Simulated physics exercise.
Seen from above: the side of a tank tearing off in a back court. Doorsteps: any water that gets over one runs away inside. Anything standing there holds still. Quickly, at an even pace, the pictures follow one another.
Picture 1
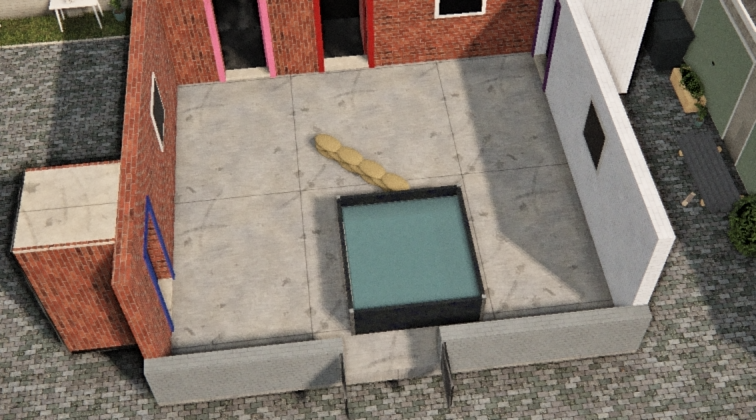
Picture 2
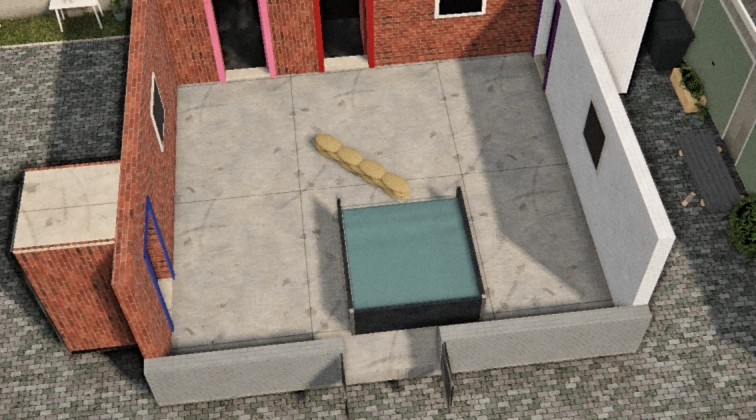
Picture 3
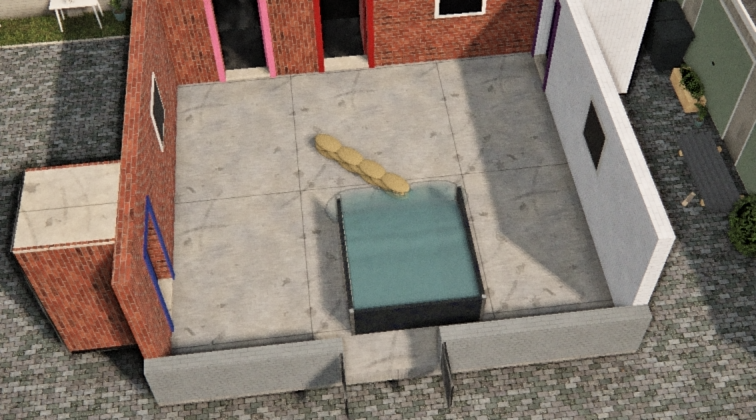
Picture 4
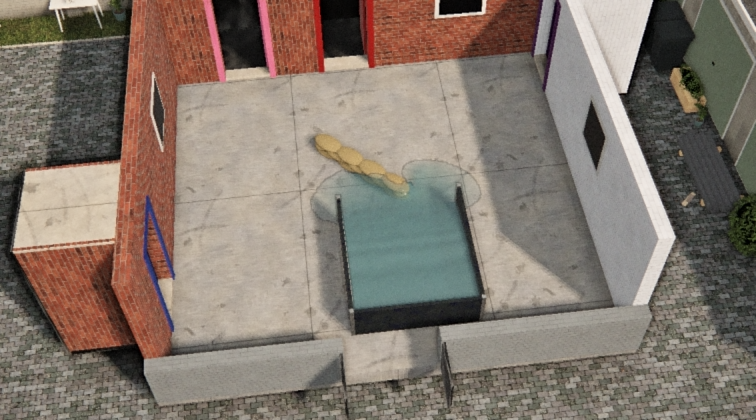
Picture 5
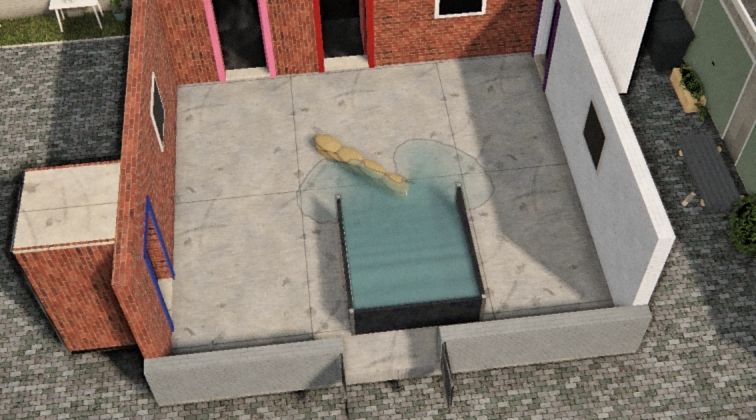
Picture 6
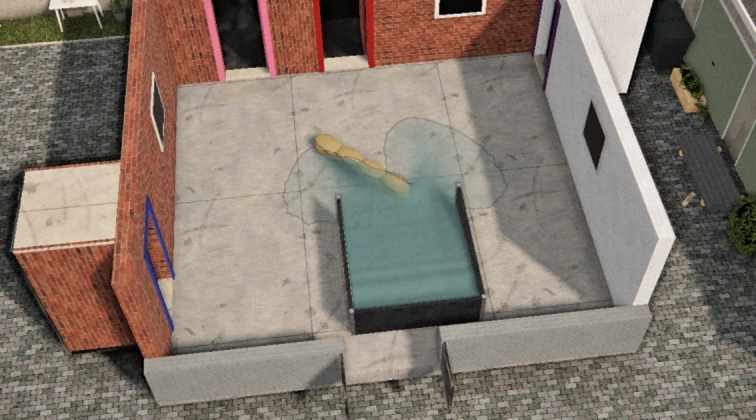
Water in a square tank poured out across the back court's paving once the tank's far side came away, spreading around a row of tan sacks and fanning outward to the left and right.
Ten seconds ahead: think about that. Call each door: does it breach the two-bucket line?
Calls: The pink door breaches it; the red door does not breach it; the blue door does not breach it; the purple door breaches it.
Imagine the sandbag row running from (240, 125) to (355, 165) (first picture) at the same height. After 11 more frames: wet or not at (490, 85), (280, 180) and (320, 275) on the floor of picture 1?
Soaked, soaked, parched.
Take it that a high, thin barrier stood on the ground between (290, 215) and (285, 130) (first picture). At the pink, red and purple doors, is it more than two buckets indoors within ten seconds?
Note - pink door: Does not reach it; red door: Crosses the line; purple door: Crosses the line.
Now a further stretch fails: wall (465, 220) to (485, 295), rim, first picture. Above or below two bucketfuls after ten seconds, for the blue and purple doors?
The blue door falls short, the purple door exceeds the limit.
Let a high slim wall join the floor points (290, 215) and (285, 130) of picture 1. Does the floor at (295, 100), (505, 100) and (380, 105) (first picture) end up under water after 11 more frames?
In order: Soaked, soaked, soaked.
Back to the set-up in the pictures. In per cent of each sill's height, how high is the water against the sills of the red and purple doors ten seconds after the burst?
Some 50 percent and then some 10 percent.
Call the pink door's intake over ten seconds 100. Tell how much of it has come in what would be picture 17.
I get 0 per cent.
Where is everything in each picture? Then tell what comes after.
The first picture shows the water tank at (408, 248) is whole and still.
In the second picture, water pours out on the water tank's far side and has run to a hidden place.
In the third picture, water pours out on the water tank's far side and has run to a hidden place.
In the fourth picture, water pours out on the water tank's far side and has run to (466, 178).
In the fifth picture, water pours out on the water tank's far side and has run to (450, 150).
In the sixth picture, water pours out on the water tank's far side and has run to (429, 123).
A moment on, water covers 30 % of the floor; the pink door not reached, the red door not reached, the blue door not reached, the purple door not reached.
Next, water covers 55 % of the floor; the pink door not reached, the red door wet at the sill, nothing in, the blue door not reached, the purple door wet at the sill, nothing in.
Then, water covers 60 % of the floor; the pink door under two buckets in, the red door wet at the sill, nothing in, the blue door wet at the sill, nothing in, the purple door over two buckets in.
Later, water covers 70 % of the floor; the pink door over two buckets in, the red door wet at the sill, nothing in, the blue door wet at the sill, nothing in, the purple door over two buckets in.
In the end, water covers 90 % of the floor; the pink door over two buckets in, the red door wet at the sill, nothing in, the blue door wet at the sill, nothing in, the purple door over two buckets in.
